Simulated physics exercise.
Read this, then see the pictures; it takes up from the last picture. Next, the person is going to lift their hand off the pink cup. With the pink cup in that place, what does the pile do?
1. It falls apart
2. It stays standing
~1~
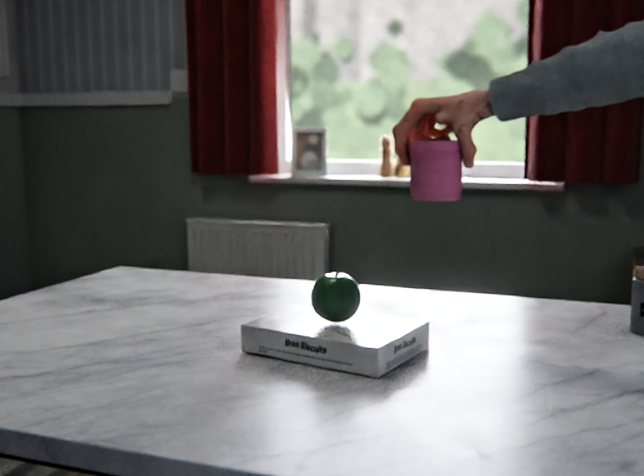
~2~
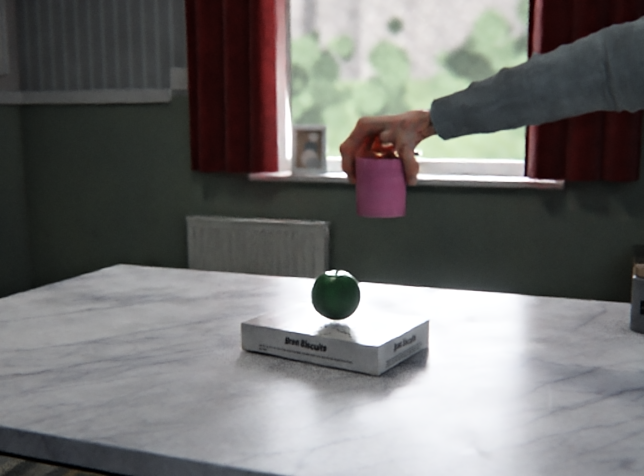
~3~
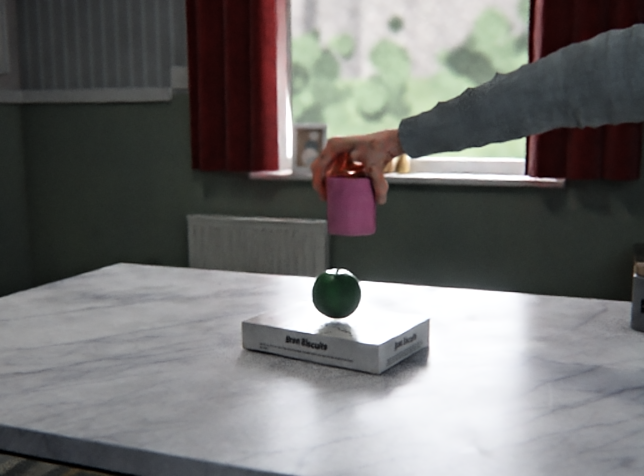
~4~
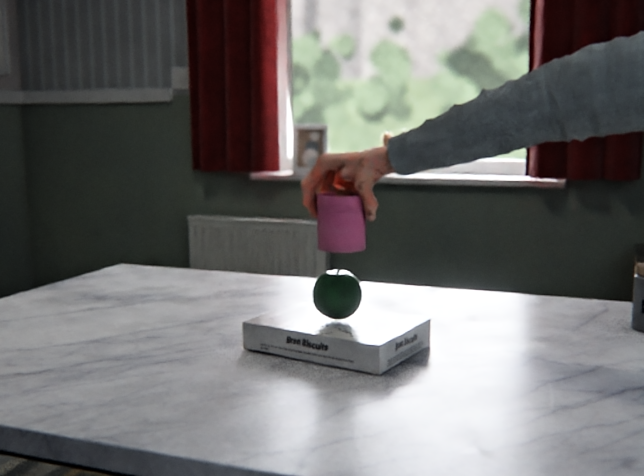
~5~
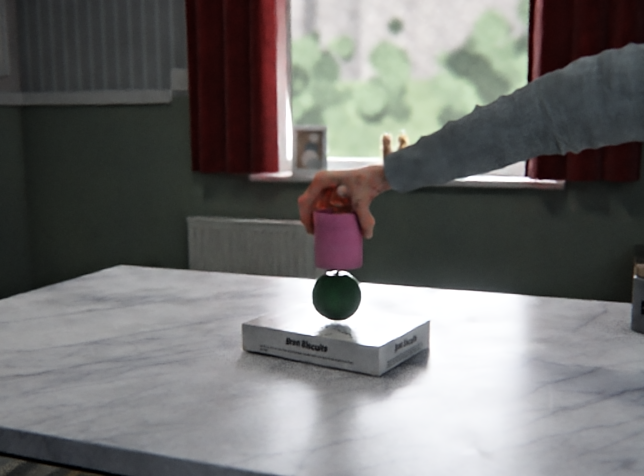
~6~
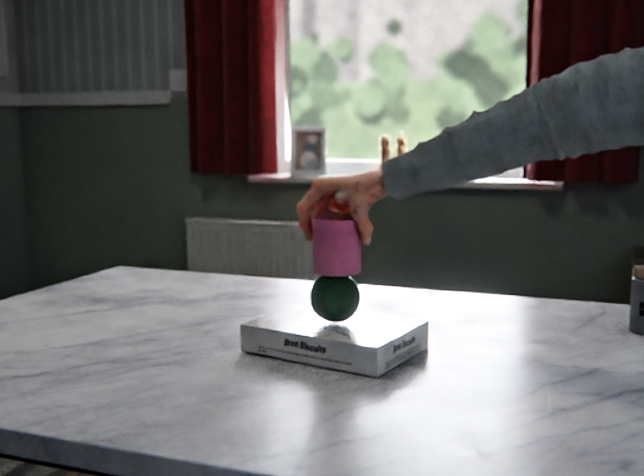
It falls apart (1).
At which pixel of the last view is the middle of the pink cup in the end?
End spot: Near (513, 341).
Then, 0.50 s after the last picture, pink cup tipped 50° from how it was near (375, 266).
Then, 0.70 s after the last picture, pink cup now fallen.
Then, 1.20 s after the last picture, nothing new.
At rest, fallen, pink cup; the other 3 in place. Seen from the same camera at the end, pink cup near (512, 341). The pile loses its balance.
